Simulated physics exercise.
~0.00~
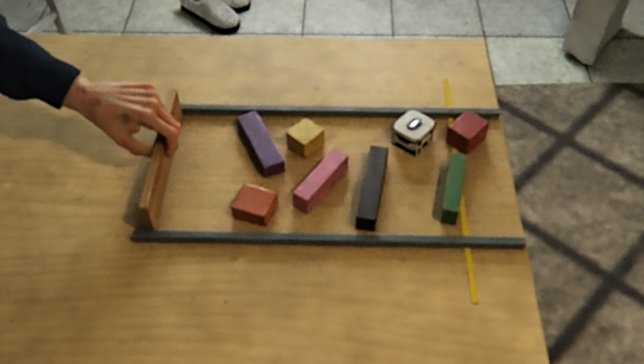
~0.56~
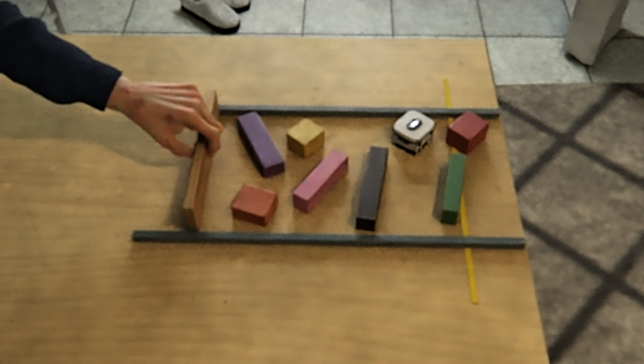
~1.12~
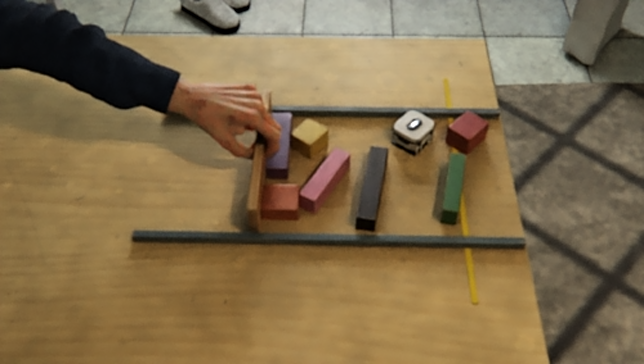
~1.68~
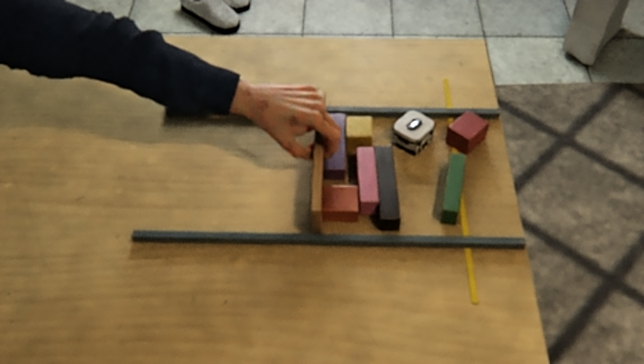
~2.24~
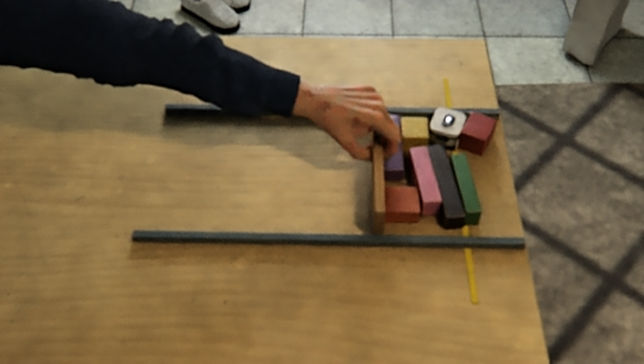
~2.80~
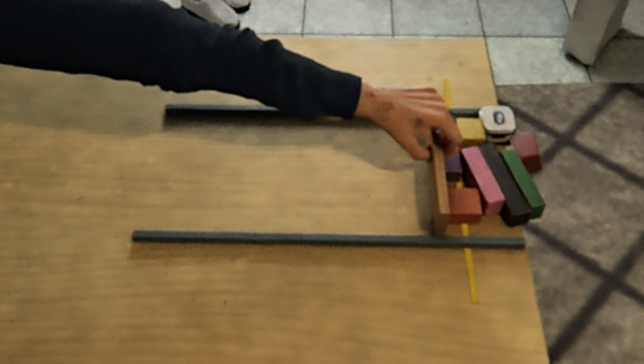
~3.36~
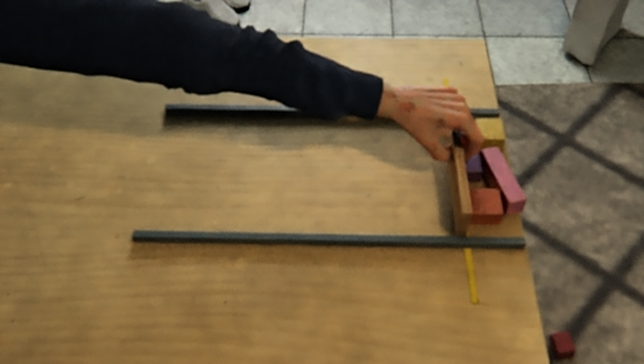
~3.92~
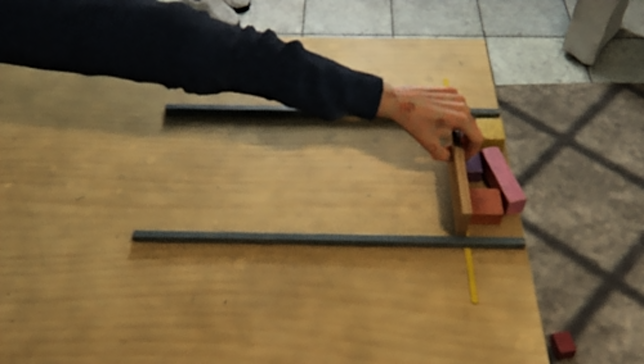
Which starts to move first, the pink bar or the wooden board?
The wooden board starts to move first, pushed to the right by the hand, and the pink bar only moves later as the pieces bunch up.
